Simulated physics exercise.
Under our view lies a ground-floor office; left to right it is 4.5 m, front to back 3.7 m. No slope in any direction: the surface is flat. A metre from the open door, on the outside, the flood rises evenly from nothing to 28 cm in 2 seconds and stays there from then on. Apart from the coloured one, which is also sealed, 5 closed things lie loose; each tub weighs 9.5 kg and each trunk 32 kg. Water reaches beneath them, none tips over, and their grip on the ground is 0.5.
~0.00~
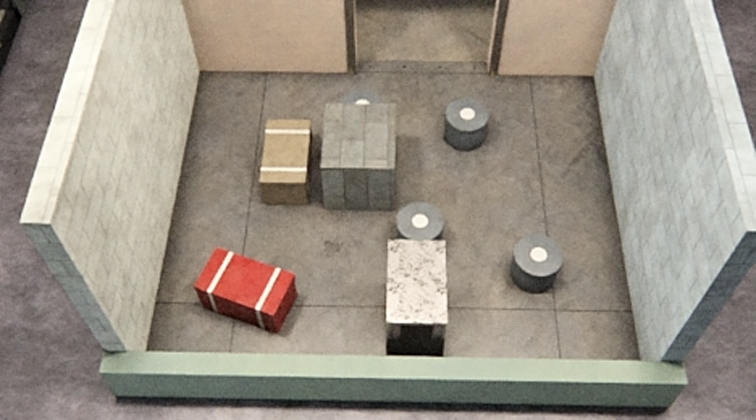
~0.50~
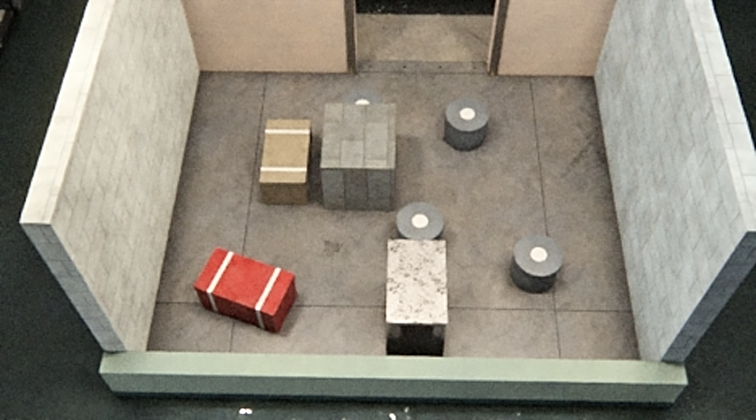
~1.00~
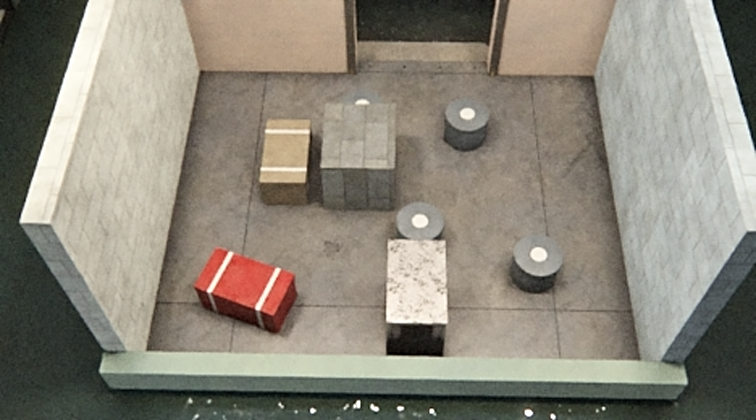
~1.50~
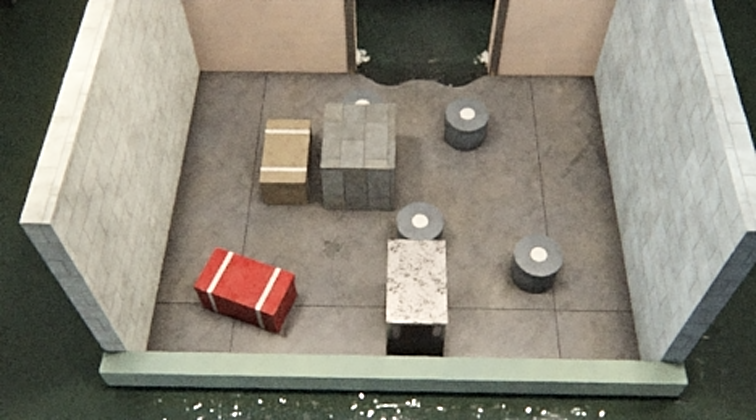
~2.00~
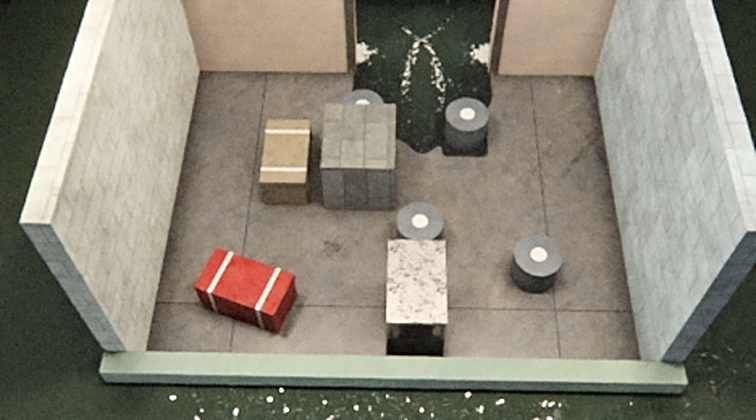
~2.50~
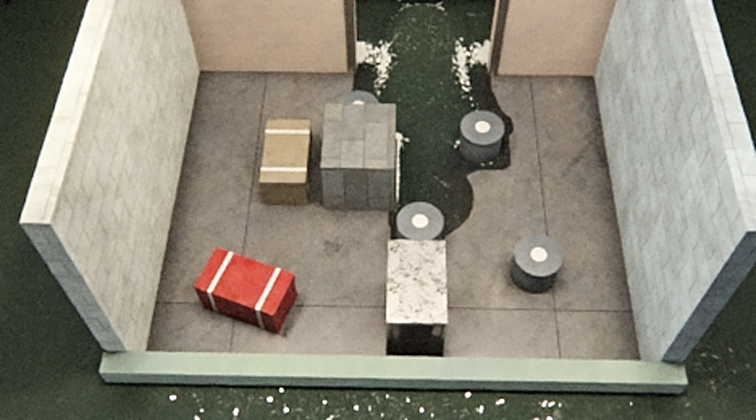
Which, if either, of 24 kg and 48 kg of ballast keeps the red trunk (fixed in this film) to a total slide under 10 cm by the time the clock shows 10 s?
Neither.
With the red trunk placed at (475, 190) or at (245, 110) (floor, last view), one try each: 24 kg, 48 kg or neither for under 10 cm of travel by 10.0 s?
In that order: No load works; no load works.
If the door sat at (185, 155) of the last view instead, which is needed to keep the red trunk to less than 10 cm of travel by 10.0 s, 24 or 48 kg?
Short version: Only the heavy mass succeeds.
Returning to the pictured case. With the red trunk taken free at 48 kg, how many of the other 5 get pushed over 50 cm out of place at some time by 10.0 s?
Total: 5.
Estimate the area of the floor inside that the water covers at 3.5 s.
Roughly 9.0 m2.
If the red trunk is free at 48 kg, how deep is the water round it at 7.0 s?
Around 8 cm.
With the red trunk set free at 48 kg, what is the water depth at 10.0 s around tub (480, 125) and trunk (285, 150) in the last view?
Roughly 23 and 15 cm.
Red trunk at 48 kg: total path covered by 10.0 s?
Some 60 cm in all.
After 3.5 s the red trunk would be 0 cm from its start with 24 kg and 0 cm from its start with 48 kg; 1 cm of water round it then.
After 4.5 s the red trunk would be 0 cm from its start with 24 kg and 0 cm from its start with 48 kg; 3 cm of water round it then.
After 7.0 s the red trunk would be 5 cm from its start with 24 kg and 0 cm from its start with 48 kg; 8 cm of water round it then.
After 10.0 s the red trunk would be 49 cm from its start with 24 kg and 51 cm from its start with 48 kg; 15 cm of water round it then.
